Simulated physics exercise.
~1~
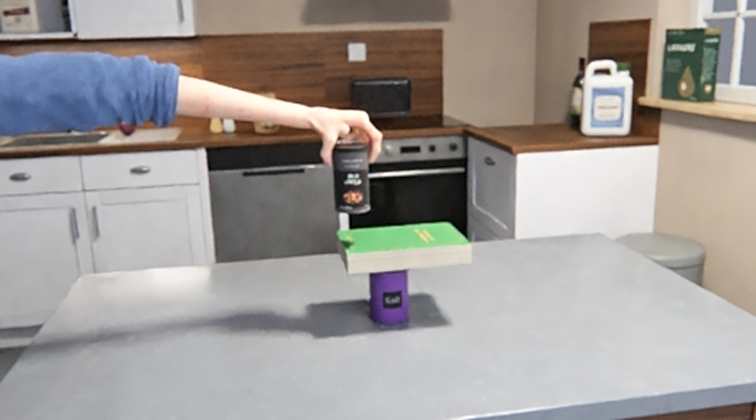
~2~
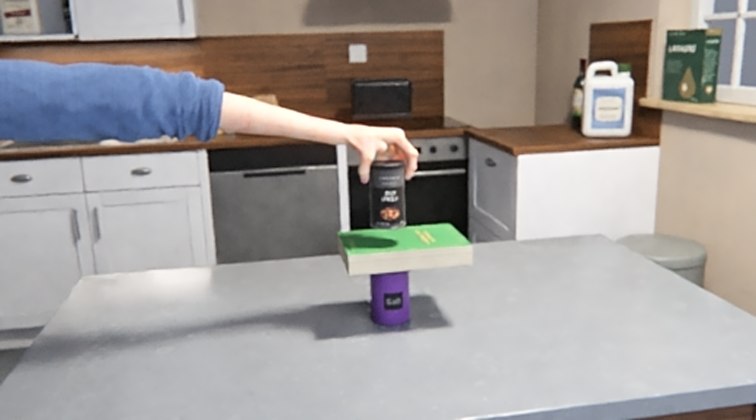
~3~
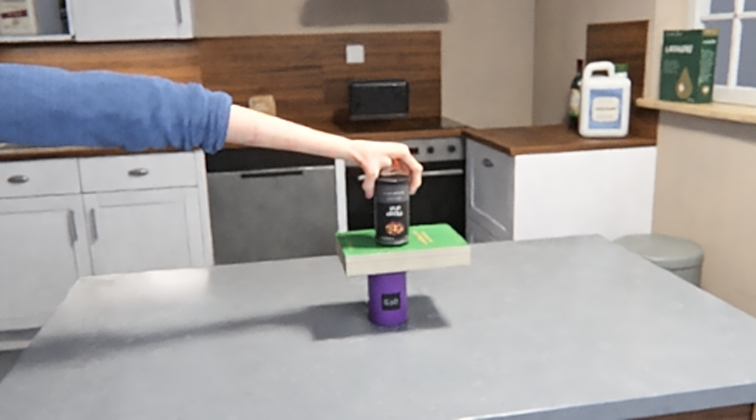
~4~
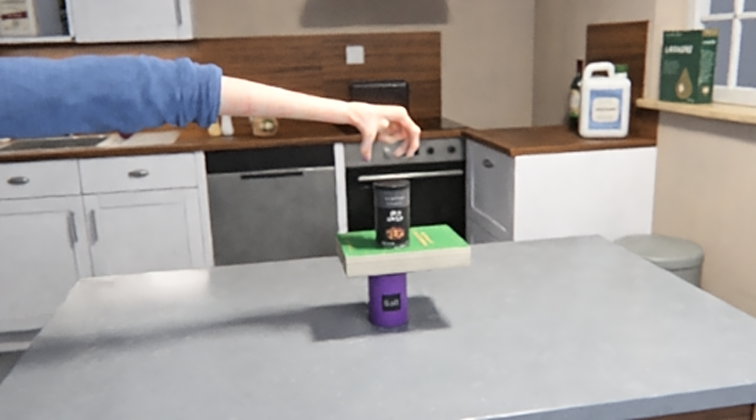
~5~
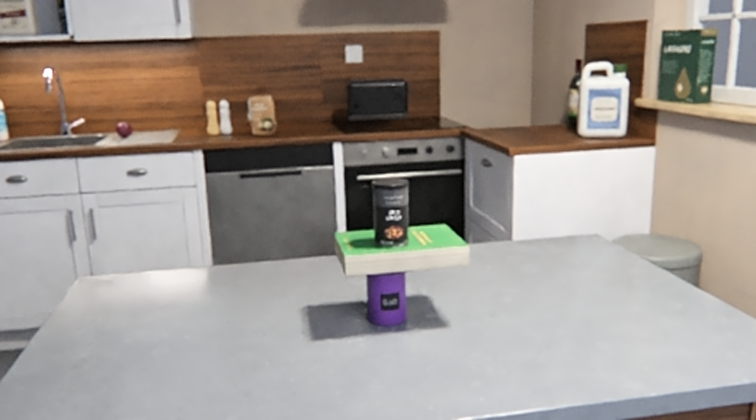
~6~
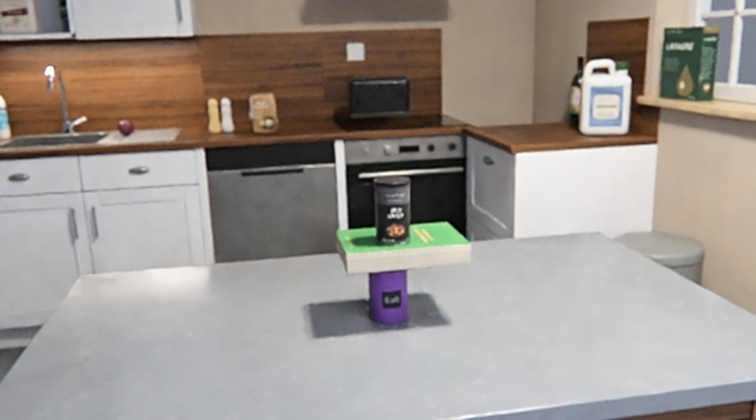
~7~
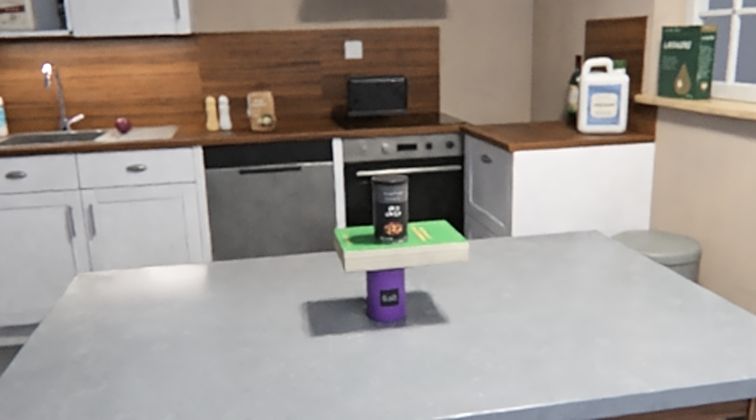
A black tin, held from above by a hand in a blue sleeve reaching in from the left, hovers over a small tower on a grey kitchen table. The slightly swaying view faces white cabinets, a wooden backsplash and an oven, with a white jug on the counter at right. Below the tin, a green book lies flat across an upright purple jar. The hand moves the tin right and lowers it upright onto the book. The fingers open, and the arm draws back out of view. The tin, book and jar all stay balanced, and the stack holds.
